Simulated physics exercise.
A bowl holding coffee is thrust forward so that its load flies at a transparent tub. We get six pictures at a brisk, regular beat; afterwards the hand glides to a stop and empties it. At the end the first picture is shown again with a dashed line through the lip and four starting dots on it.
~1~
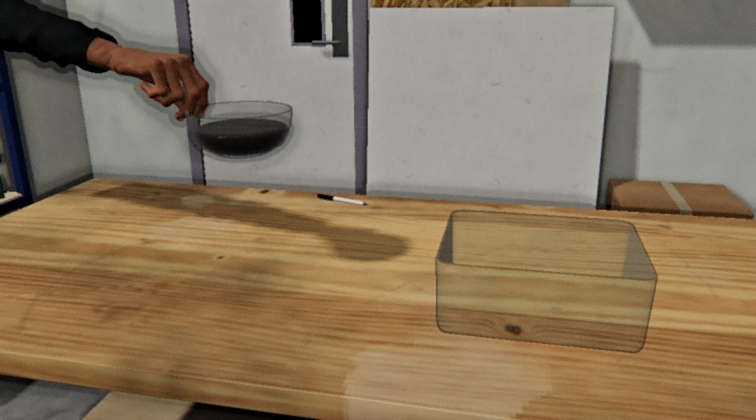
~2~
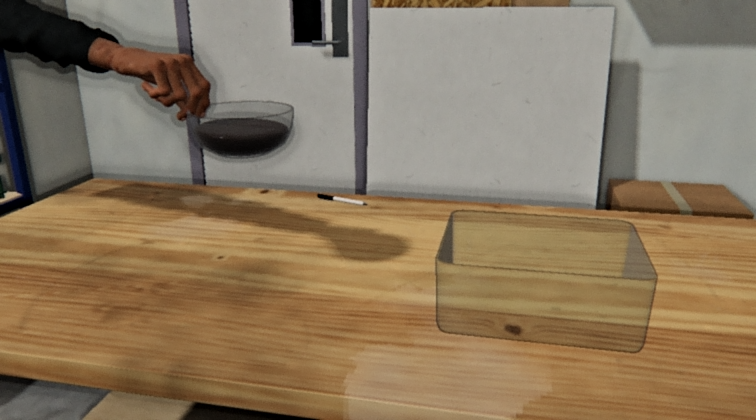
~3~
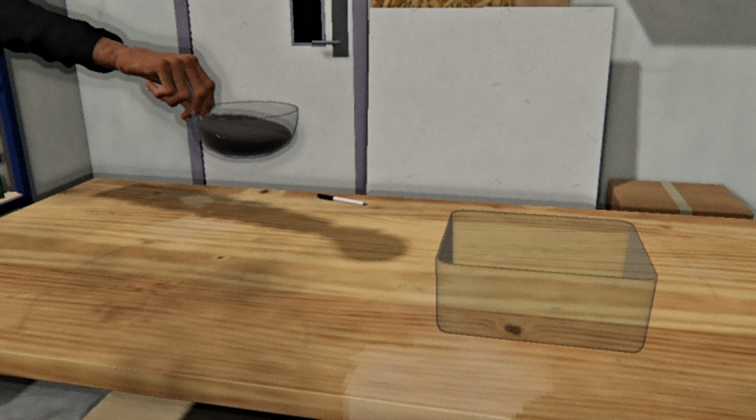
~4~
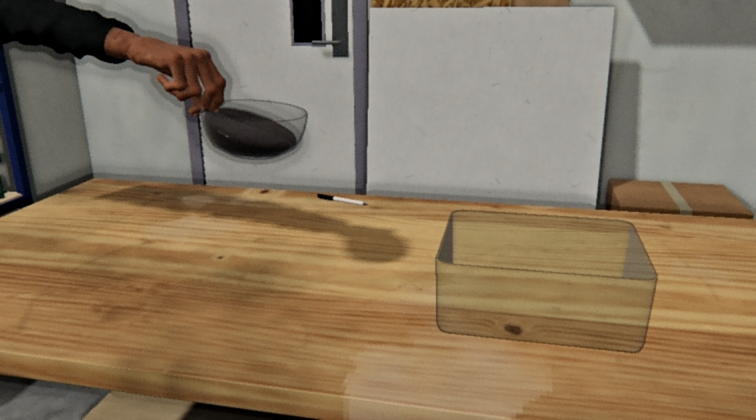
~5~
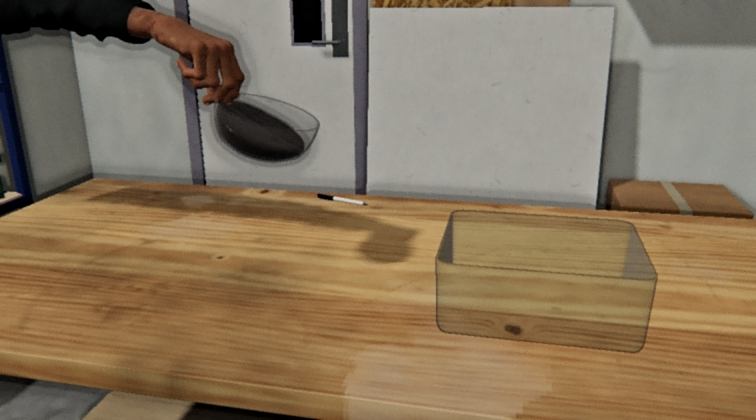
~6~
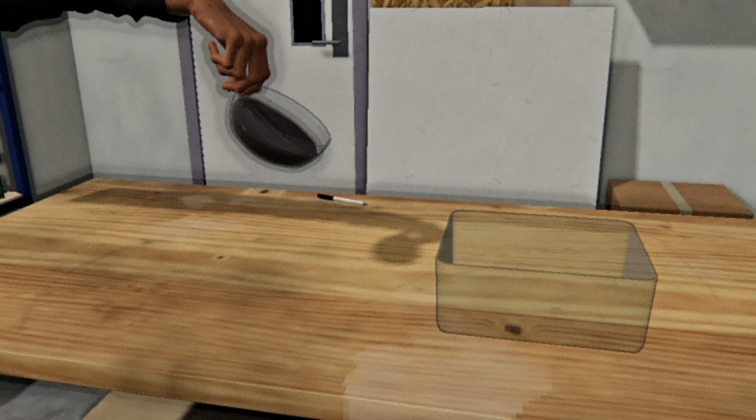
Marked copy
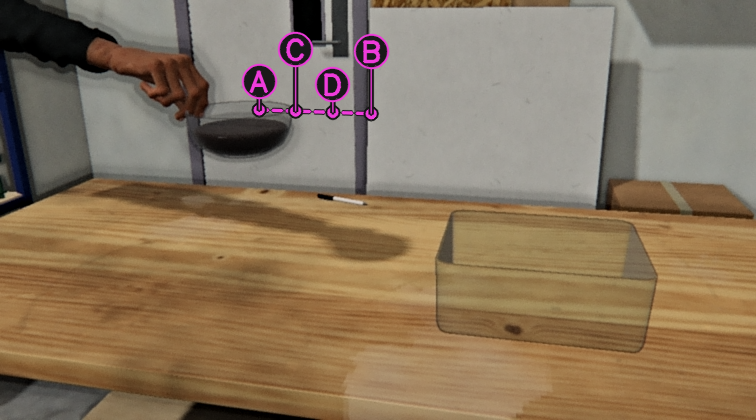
To begin with, a hand at the upper left holds a clear bowl of dark liquid level above a wooden table, with an empty transparent tub standing to the right. The hand shifts the bowl slightly rightward, then tilts it increasingly, its right side dipping while the liquid stays inside.
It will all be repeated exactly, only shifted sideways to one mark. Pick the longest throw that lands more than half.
I would pick spot D.
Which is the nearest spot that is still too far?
It is C.
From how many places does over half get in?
Two of the four.
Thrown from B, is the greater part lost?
No, that is safe.
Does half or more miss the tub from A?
Yes, that goes wrong.
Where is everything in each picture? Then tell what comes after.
Upright, lip at (287, 110); tub from (436, 328) to (643, 350); nothing has left yet.
Upright, lip at (288, 110); nothing has left yet.
Upright, lip at (293, 111); nothing has left yet.
Tipped about 5°, lip at (303, 116); nothing has left yet.
Tipped about 17°, lip at (315, 127); nothing has left yet.
Tipped about 33°, lip at (327, 143); nothing has left yet.
On the marked copy, A at (259, 109); B at (371, 113); C at (295, 111); D at (332, 112).
With A, about 0 % lands in the tub, 97 % falls short and 3 % goes beside or beyond.
With B, about 78 % lands in the tub, 3 % falls short and 19 % goes beside or beyond.
With C, about 11 % lands in the tub, 85 % falls short and 4 % goes beside or beyond.
With D, about 85 % lands in the tub, 5 % falls short and 10 % goes beside or beyond.
